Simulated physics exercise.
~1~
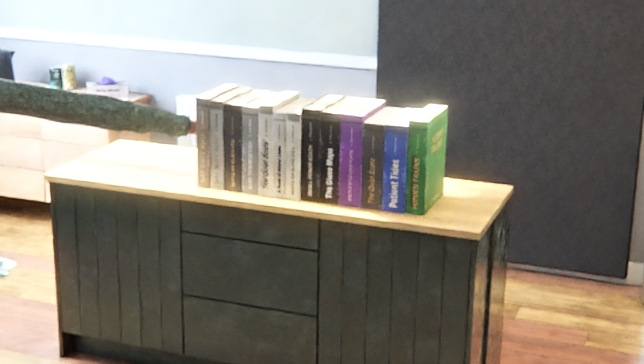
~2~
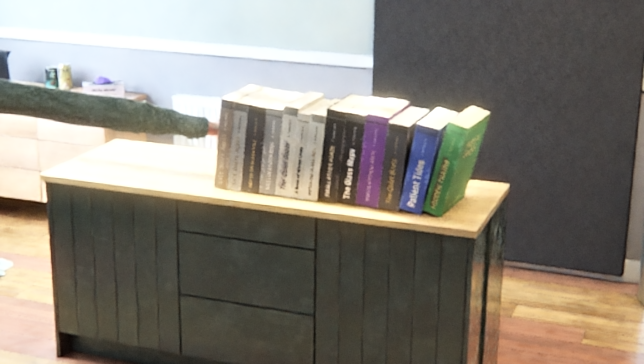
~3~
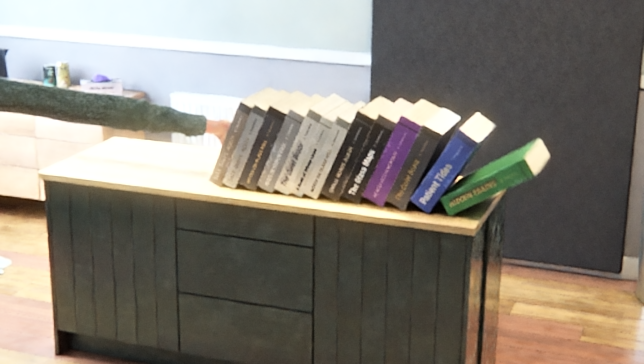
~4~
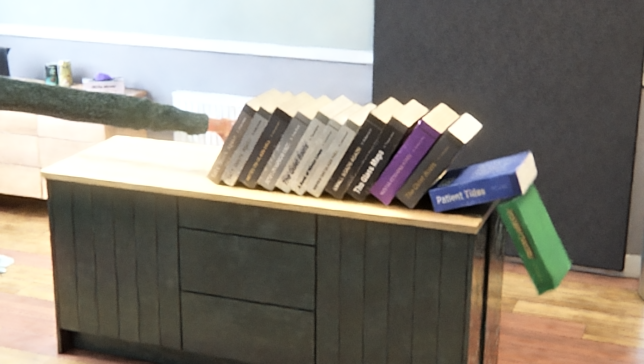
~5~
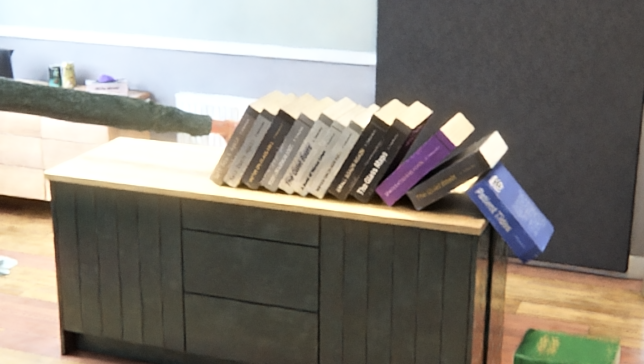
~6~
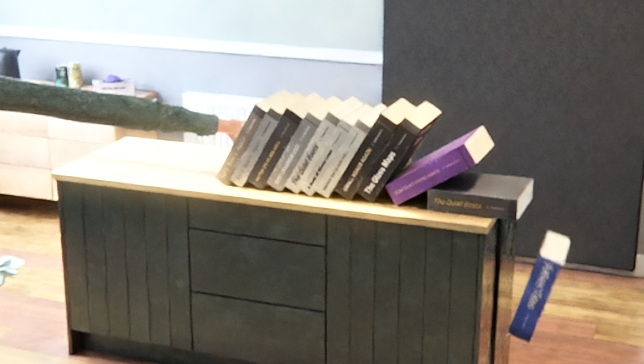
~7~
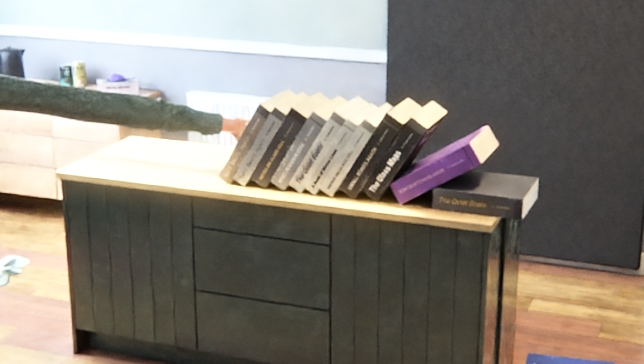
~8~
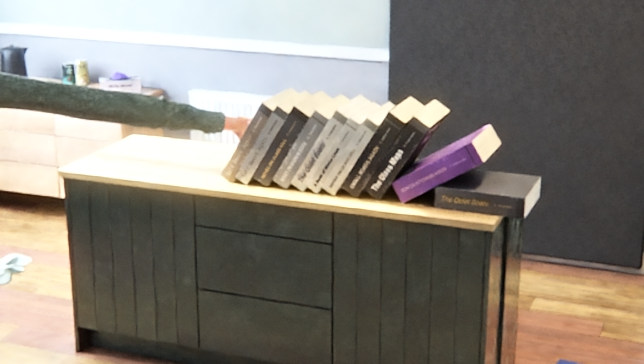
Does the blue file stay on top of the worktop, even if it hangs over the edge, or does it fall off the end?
The blue file falls off the right-hand end of the worktop, following the green one down.
